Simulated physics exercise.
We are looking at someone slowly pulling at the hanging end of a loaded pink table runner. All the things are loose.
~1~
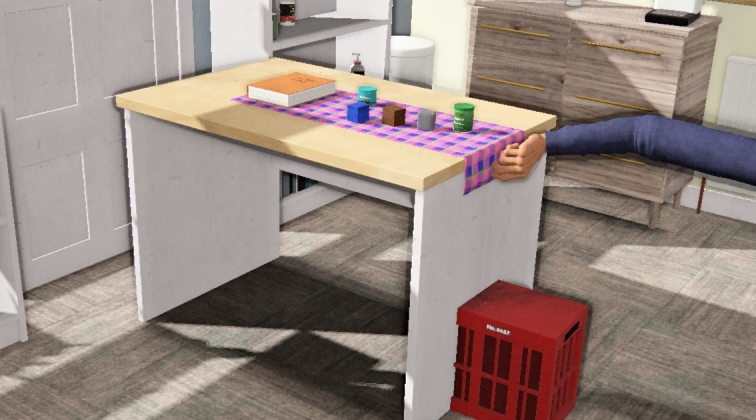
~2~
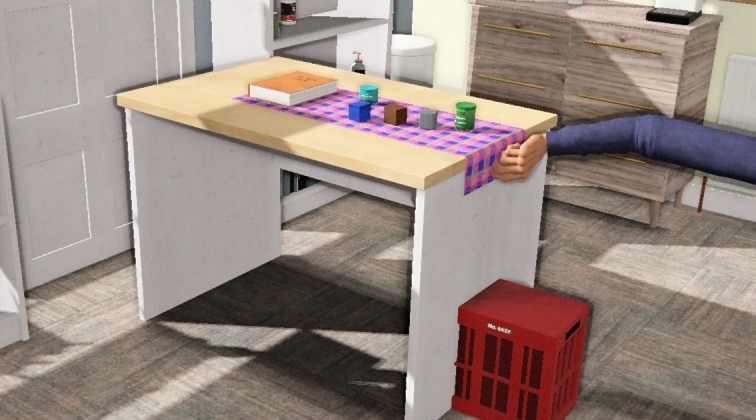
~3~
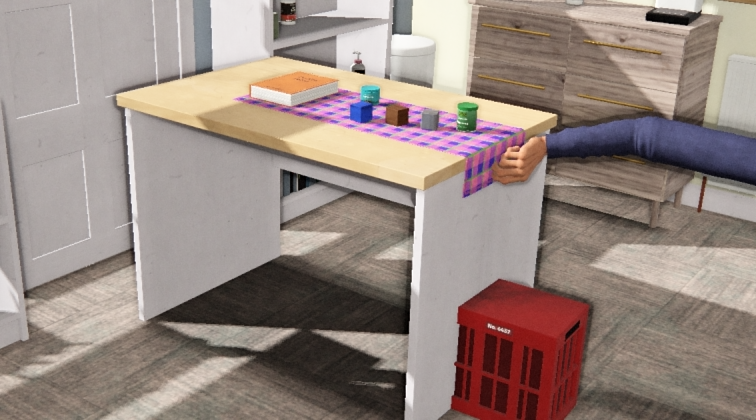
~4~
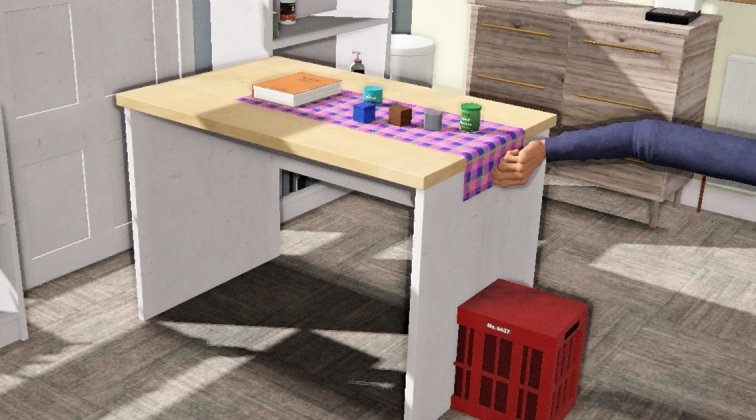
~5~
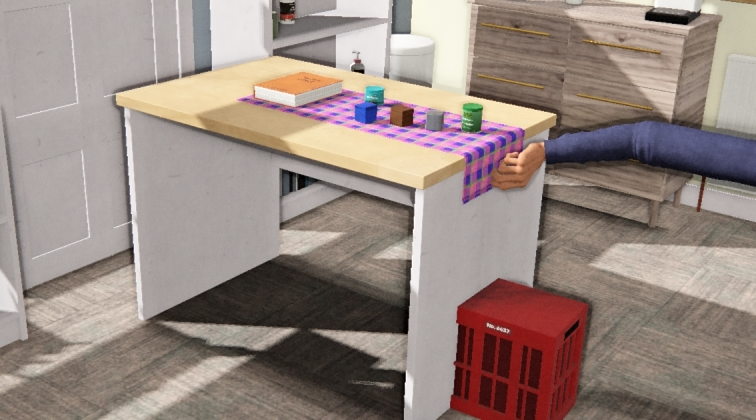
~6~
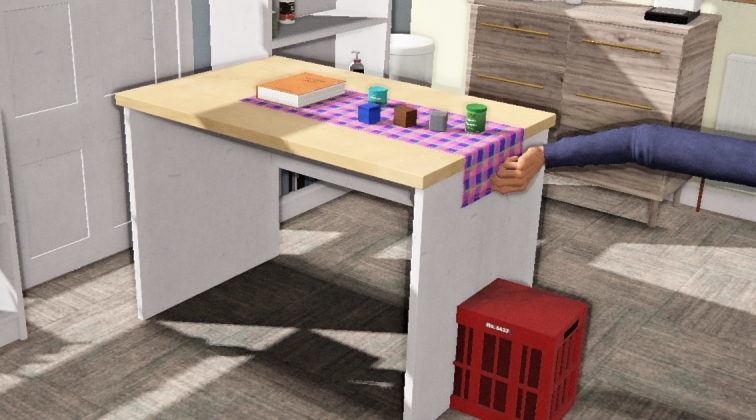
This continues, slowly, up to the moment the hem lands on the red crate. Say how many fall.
The answer is three.
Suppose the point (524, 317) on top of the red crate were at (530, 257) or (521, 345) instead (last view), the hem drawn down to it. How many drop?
It would be 1 and 4.
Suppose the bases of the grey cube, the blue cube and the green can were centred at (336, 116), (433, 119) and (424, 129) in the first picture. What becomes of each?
The grey cube survives; the blue cube falls; the green can falls.
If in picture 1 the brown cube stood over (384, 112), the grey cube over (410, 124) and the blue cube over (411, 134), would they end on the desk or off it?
The brown cube survives, the grey cube tumbles off, the blue cube goes over.
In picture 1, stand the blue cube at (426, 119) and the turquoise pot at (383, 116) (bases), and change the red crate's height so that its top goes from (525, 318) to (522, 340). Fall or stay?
The blue cube goes over; the turquoise pot drops off.
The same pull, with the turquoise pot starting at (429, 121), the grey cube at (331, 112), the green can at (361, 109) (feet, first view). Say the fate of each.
The turquoise pot goes over; the grey cube stays on; the green can survives.
Early on, hem near (489, 264); green can and grey cube gone.
Midway, hem on the crate; green can, grey cube and brown cube gone.
Finally, hem on the crate; green can, grey cube and brown cube gone. Over the edge go three.
